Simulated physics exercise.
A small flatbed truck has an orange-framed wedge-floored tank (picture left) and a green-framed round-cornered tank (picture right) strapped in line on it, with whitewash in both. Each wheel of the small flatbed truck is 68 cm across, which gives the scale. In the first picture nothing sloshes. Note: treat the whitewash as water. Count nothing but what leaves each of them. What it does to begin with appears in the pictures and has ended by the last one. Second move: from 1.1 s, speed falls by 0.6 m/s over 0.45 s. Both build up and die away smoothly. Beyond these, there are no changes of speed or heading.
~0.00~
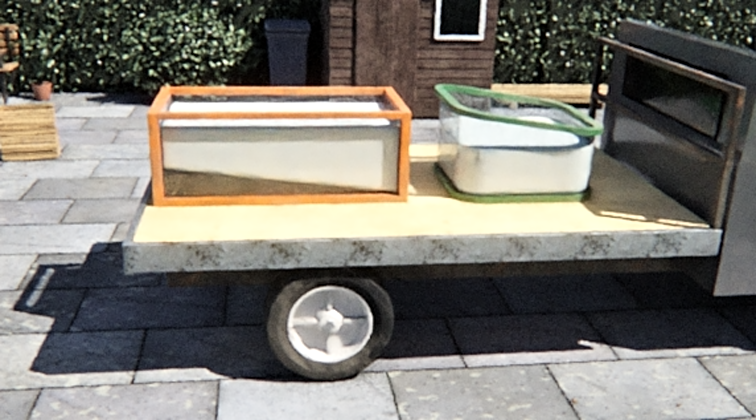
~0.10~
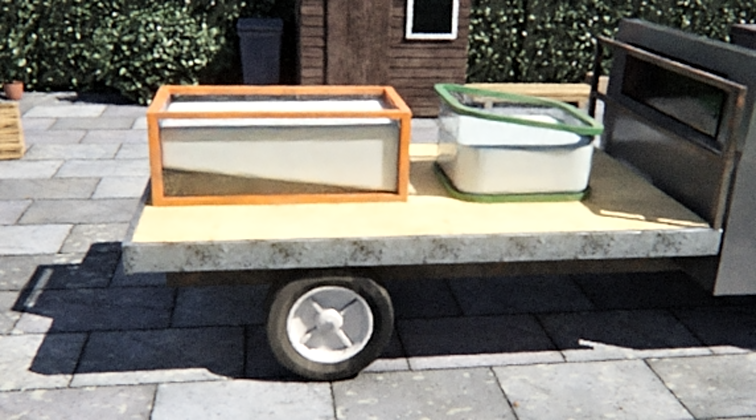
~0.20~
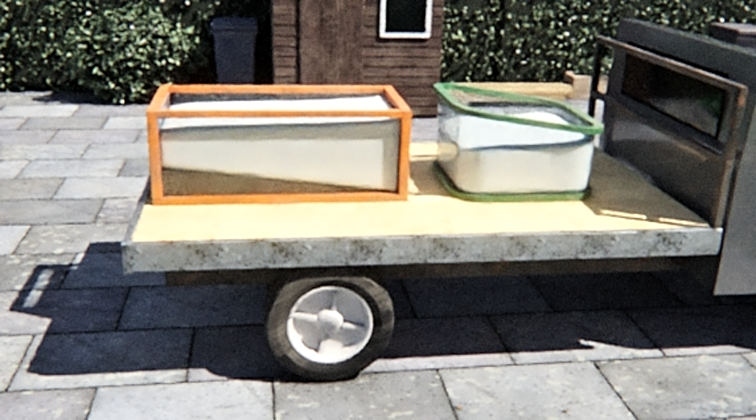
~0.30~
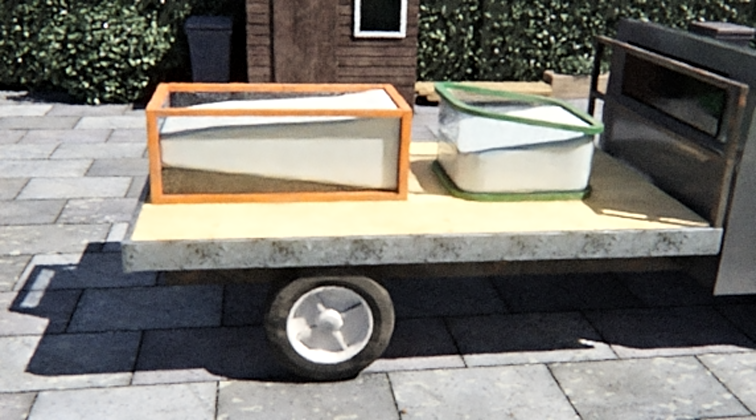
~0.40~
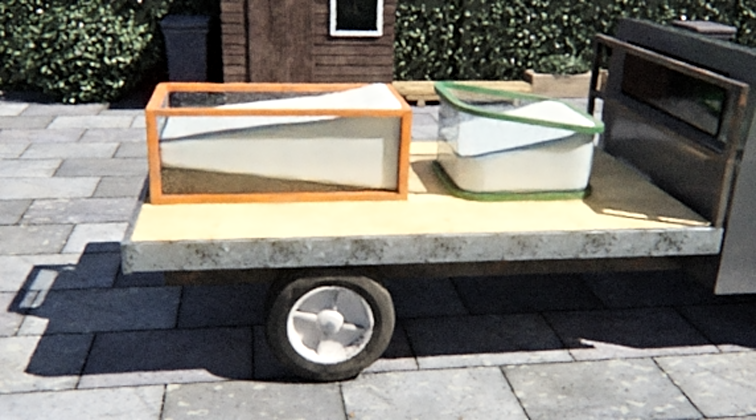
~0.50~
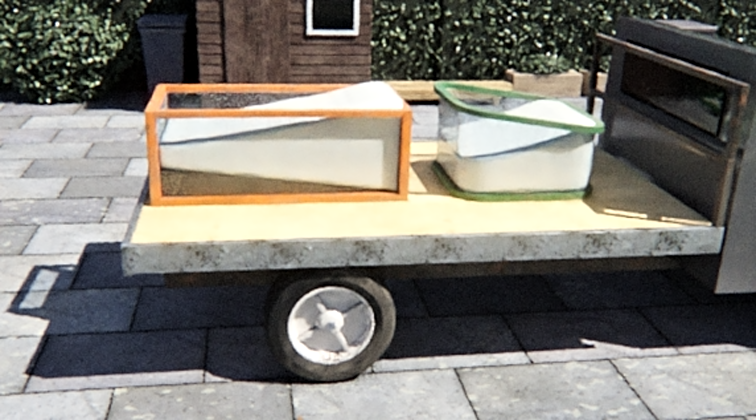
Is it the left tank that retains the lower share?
No, the one at the right is left with the smaller share of its contents.
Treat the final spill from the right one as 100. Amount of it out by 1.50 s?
Roughly 0 % of the total.
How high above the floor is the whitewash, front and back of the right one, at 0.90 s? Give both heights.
I'd say some 24 centimetres in front and some 36 centimetres behind.
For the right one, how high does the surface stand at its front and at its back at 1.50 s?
Measured: Front = 46 cm, back = 18 cm.
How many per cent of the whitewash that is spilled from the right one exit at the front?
100%.
By 0.90 s the left one has lost 1 per cent, over the front (front 43 cm, back 35 cm); the right one has lost nothing (front 24 cm, back 36 cm).
By 1.50 s the left one has lost 1 per cent, over the front (front 39 cm, back 42 cm); the right one has lost nothing (front 46 cm, back 17 cm).
By 2.10 s the left one has lost 1 per cent, over the front, a little elsewhere (front 48 cm, back 30 cm); the right one has lost 5 per cent, over the front (front 20 cm, back 42 cm).
By 4.53 s the left one has lost 3 per cent, over the front and the back, a little elsewhere; the right one has lost 7 per cent, over the front.
